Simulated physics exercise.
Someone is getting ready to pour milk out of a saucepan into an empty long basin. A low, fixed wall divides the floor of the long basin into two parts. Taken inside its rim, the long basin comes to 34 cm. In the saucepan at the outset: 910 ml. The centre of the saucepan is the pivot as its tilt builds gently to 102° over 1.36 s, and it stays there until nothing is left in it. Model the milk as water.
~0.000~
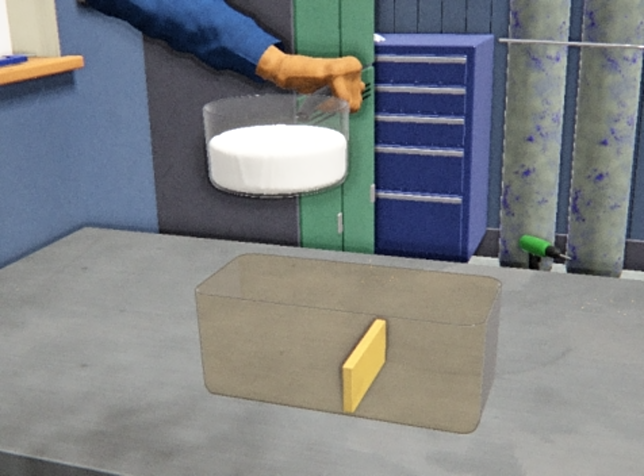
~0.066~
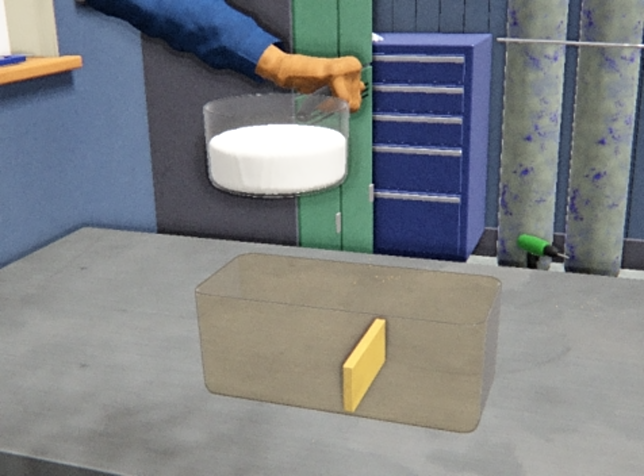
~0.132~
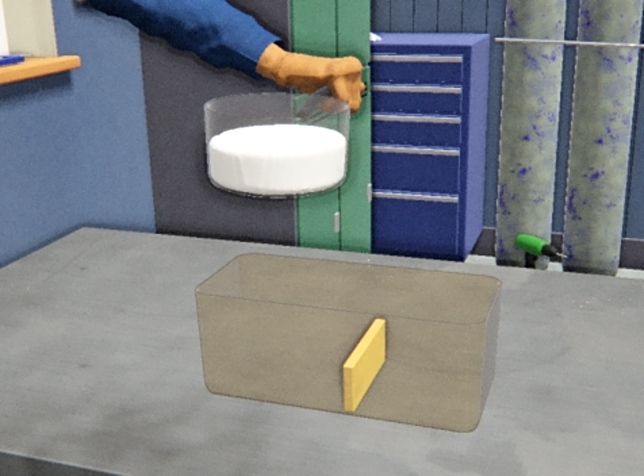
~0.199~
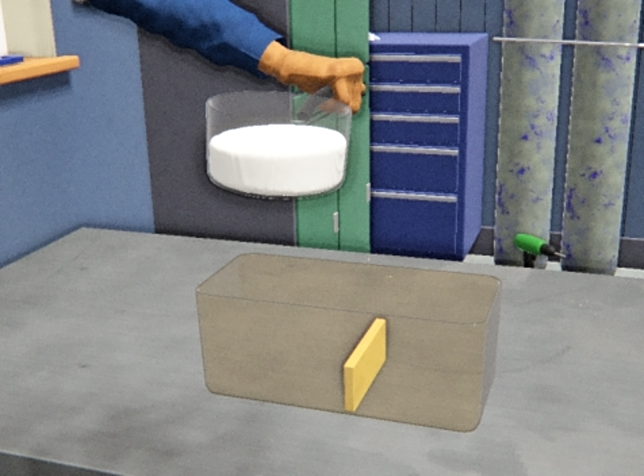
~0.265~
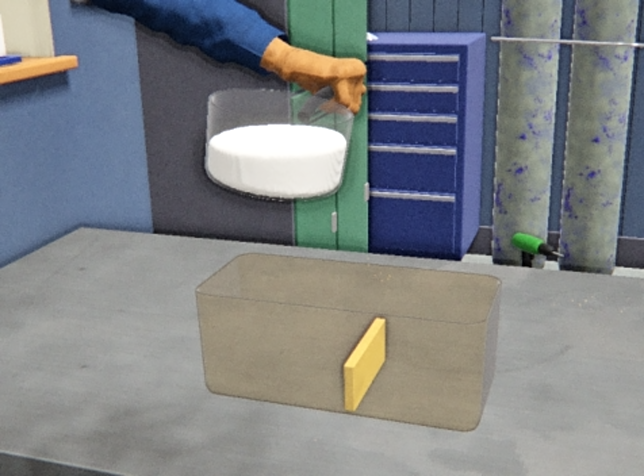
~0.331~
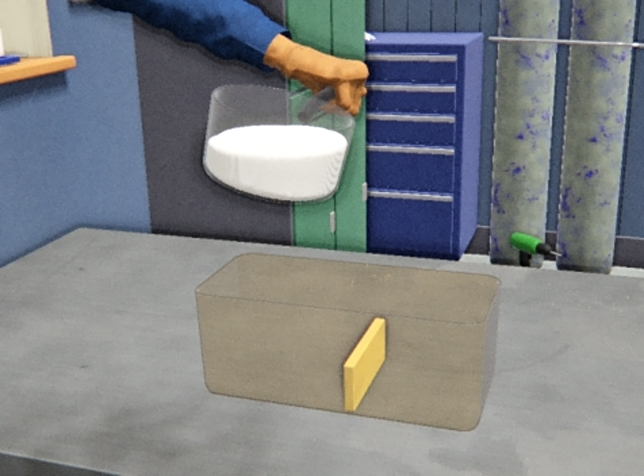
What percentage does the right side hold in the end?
About 86 per cent.
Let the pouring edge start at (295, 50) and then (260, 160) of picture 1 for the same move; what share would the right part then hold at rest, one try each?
It comes to 50 per cent, and then 0 per cent.
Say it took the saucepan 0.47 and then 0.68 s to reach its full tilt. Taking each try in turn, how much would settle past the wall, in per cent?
About 65 %, then about 75 %.
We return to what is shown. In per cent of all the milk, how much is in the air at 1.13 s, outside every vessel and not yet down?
Around 16 percent of the liquid.
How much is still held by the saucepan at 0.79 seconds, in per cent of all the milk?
Remaining: Near 72 % of the total.
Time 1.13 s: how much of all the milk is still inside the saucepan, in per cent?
18 %.
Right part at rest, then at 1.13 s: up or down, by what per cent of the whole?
The right part gains close to 22 per cent.
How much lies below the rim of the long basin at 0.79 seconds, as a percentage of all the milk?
4 %, more or less.
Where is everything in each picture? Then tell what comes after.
The first picture shows tilt 0°; pouring edge (344, 110); surface from (219, 135) to (343, 141); the long basin's rim runs from (218, 273) to (494, 303); the wall's top is at (365, 344).
The second picture shows tilt 1°; pouring edge (344, 110); surface from (218, 135) to (343, 141).
The third picture shows tilt 2°; pouring edge (345, 113); surface from (219, 135) to (343, 142).
The fourth picture shows tilt 5°; pouring edge (347, 117); surface from (219, 135) to (345, 142).
The fifth picture shows tilt 9°; pouring edge (349, 122); surface from (218, 134) to (345, 143).
The sixth picture shows tilt 14°; pouring edge (350, 129); surface from (217, 136) to (345, 143).
By 0.79 s the tilt is 64° and 71 per cent is still to pour, 0 is left of the wall and 4 right of it.
By 1.13 s the tilt is 95° and 19 per cent is still to pour, 2 is left of the wall and 64 right of it.
By 1.48 s the tilt is 102° and 2 per cent is still to pour, 11 is left of the wall and 85 right of it.
By 1.86 s the tilt is 102° and 0 per cent is still to pour, 14 is left of the wall and 86 right of it.
At rest 14 per cent lies left of the wall, 86 right of it and 0 outside.
